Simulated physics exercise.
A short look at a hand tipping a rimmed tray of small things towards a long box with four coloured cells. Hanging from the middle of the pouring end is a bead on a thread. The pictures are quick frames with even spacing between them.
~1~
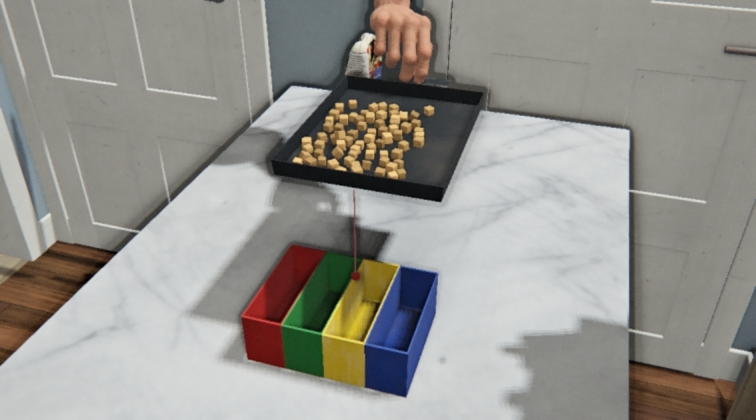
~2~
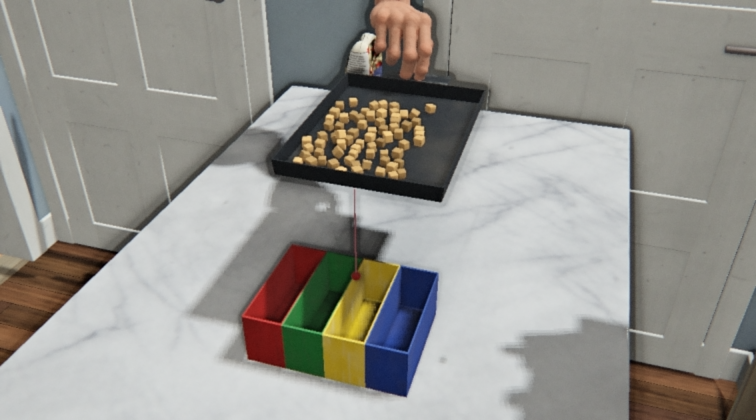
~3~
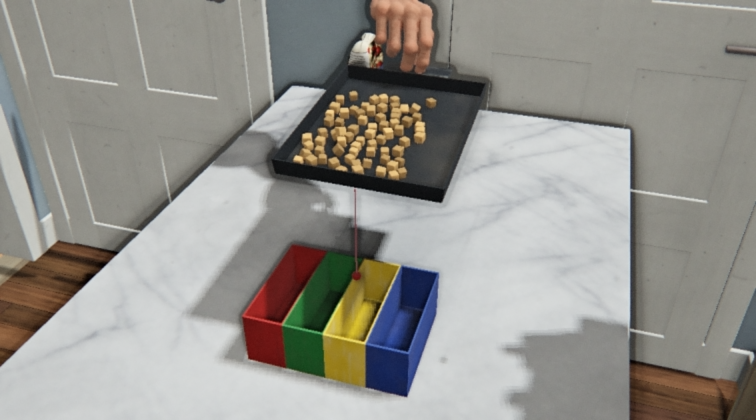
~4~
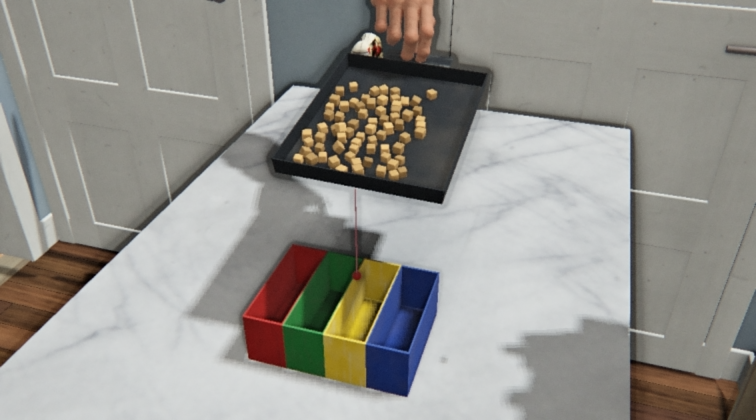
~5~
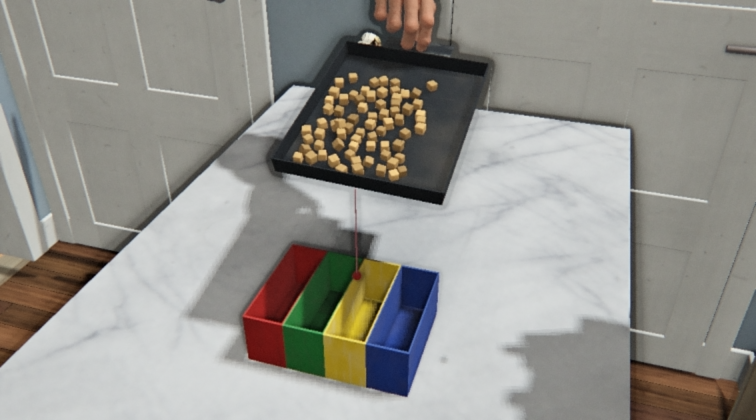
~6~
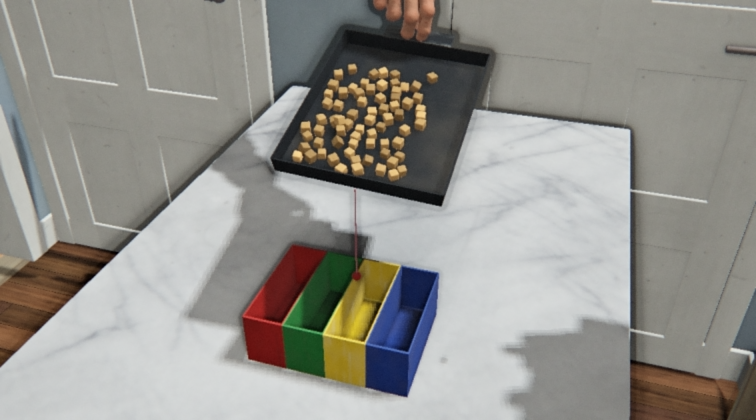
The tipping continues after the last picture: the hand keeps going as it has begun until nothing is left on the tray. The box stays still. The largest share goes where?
To the blue cell.
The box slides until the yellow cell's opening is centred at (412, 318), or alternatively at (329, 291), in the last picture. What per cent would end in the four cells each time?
You'd get about 90 per cent first and about 40 per cent second.
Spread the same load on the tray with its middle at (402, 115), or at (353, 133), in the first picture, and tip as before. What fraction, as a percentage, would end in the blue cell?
Near 40 per cent and near 30 per cent.
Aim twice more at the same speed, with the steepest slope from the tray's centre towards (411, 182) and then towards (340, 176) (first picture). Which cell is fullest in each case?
First try: The cell in blue; second try: The red one.
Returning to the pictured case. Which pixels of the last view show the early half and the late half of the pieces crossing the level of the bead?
About (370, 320), and after that about (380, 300).
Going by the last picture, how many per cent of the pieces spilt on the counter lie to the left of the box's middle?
About 40 %.
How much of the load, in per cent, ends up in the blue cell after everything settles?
My best guess is about 30 in a hundred.
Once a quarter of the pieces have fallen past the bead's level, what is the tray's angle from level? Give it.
It is at around 115 degrees by then.
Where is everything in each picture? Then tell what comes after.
In the first picture, corners of the pouring end (274, 159) and (442, 186), level; middle of the load (370, 139), small wooden cubes; bead on its thread (356, 276); red cell (264, 338); green cell (303, 347); yellow cell (344, 357); blue cell (386, 366).
In the second picture, corners of the pouring end (274, 158) and (442, 186), level; middle of the load (370, 137).
In the third picture, corners of the pouring end (274, 158) and (443, 187), tipped barely, lowest at the right corner; middle of the load (370, 134).
In the fourth picture, corners of the pouring end (274, 157) and (443, 189), tipped a little, lowest at the right corner; middle of the load (371, 129).
In the fifth picture, corners of the pouring end (274, 157) and (443, 191), tipped a little, lowest at the right corner; middle of the load (370, 124).
In the sixth picture, corners of the pouring end (273, 157) and (442, 194), tipped clearly, lowest at the right corner; middle of the load (370, 120); red cell (265, 338); green cell (304, 347); yellow cell (345, 357); blue cell (387, 366).
Just after the last frame, tray tipped steeply; almost all on the tray; about a tenth falling or outside the box.
A moment on, tray tipped past a quarter turn; the larger part on the tray; just a few in the blue cell; just a few in the yellow cell; just a few in the green cell; about a tenth falling or outside the box.
Further on, tray tipped past a quarter turn; roughly a third in the blue cell; roughly a quarter in the yellow cell; about a tenth in the green cell; just a few in the red cell; roughly a third falling or outside the box.
When it is over, tray tipped past a quarter turn; roughly a third in the blue cell; roughly a quarter in the yellow cell; about a tenth in the green cell; just a few in the red cell; roughly a third outside the box.
